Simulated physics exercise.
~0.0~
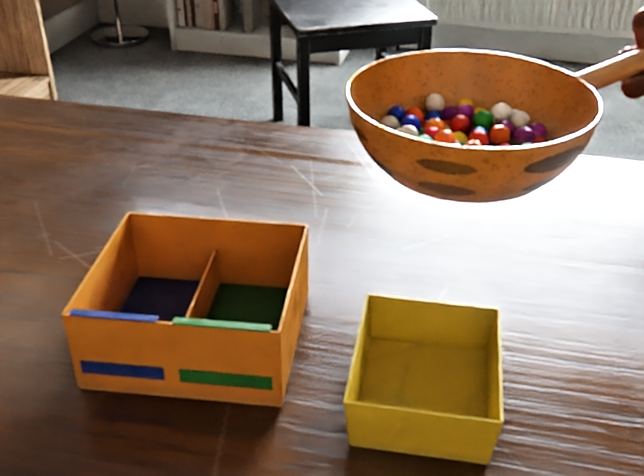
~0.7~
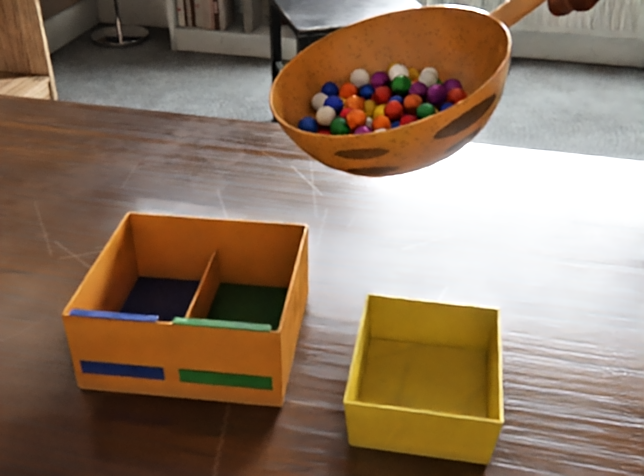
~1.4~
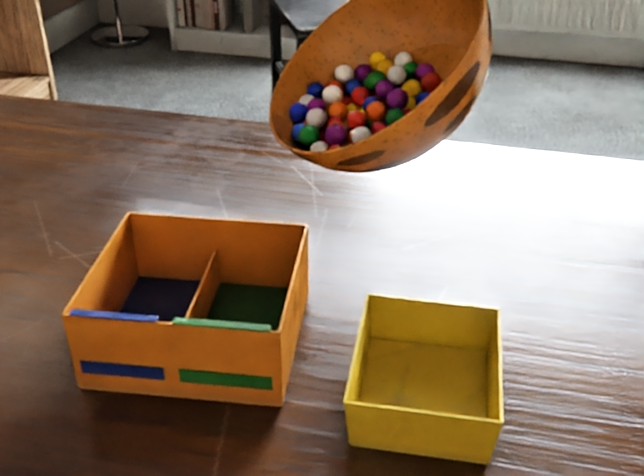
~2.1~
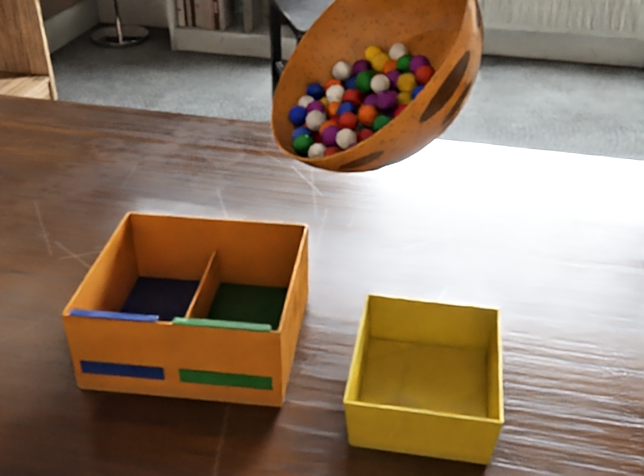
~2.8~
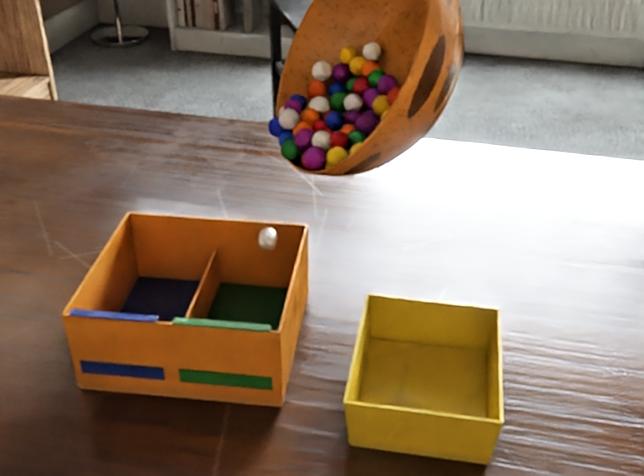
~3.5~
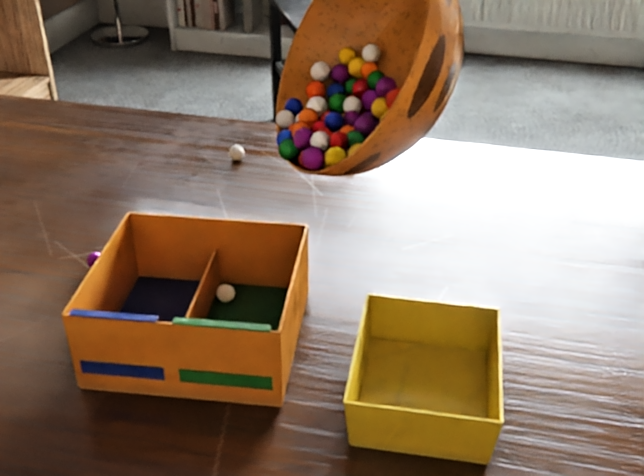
The video shows a hand moving a long-handled pan of colourful marbles left above a table, then tipping it steeply over a divided orange tin and a yellow tin. A few marbles drop out around the divided tin, while most stay in the tilted pan.
